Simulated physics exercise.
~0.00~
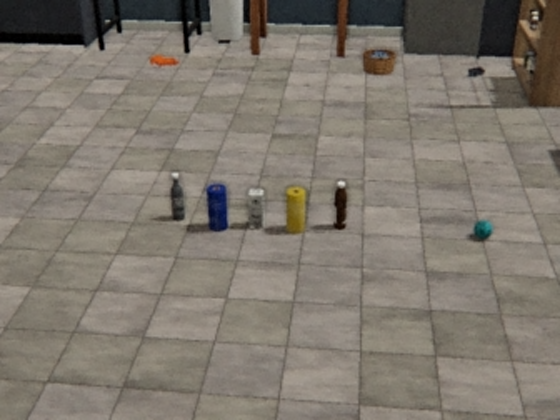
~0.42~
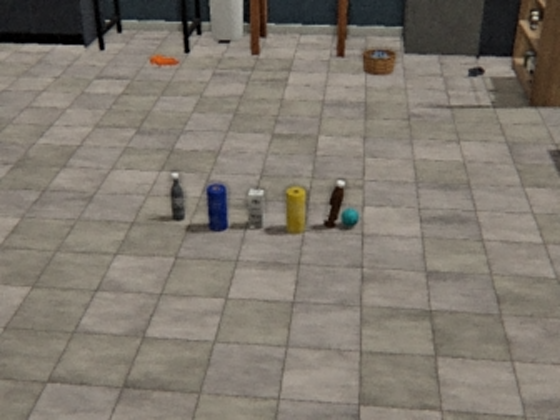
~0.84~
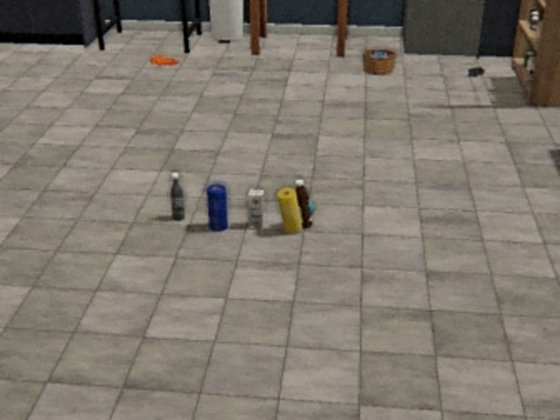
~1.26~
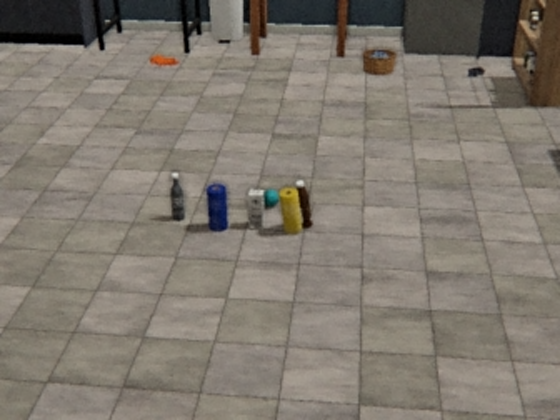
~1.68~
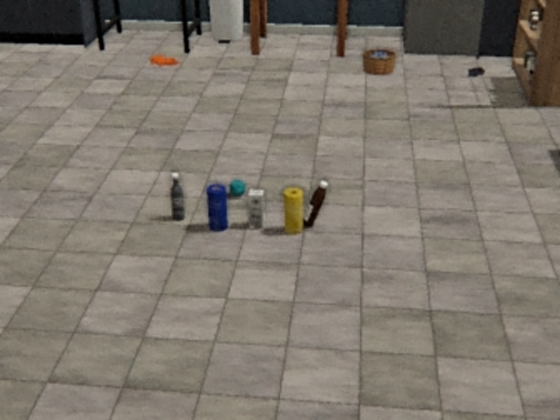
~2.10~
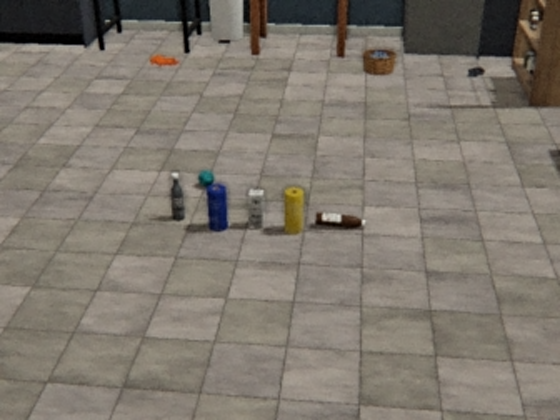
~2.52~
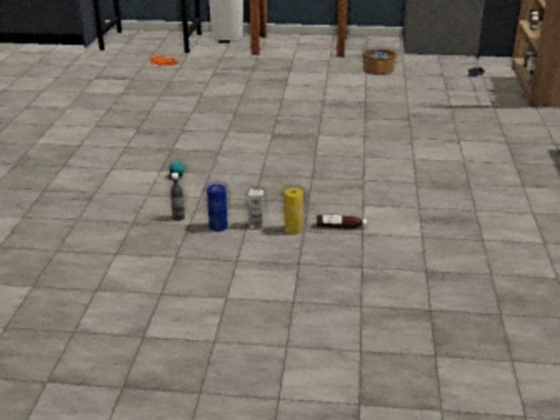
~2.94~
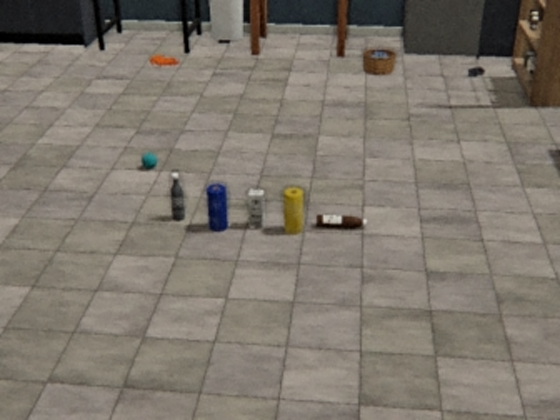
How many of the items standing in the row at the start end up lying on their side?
One of them does, the brown bottle, while the yellow roll, white carton, blue roll and grey bottle are still upright.
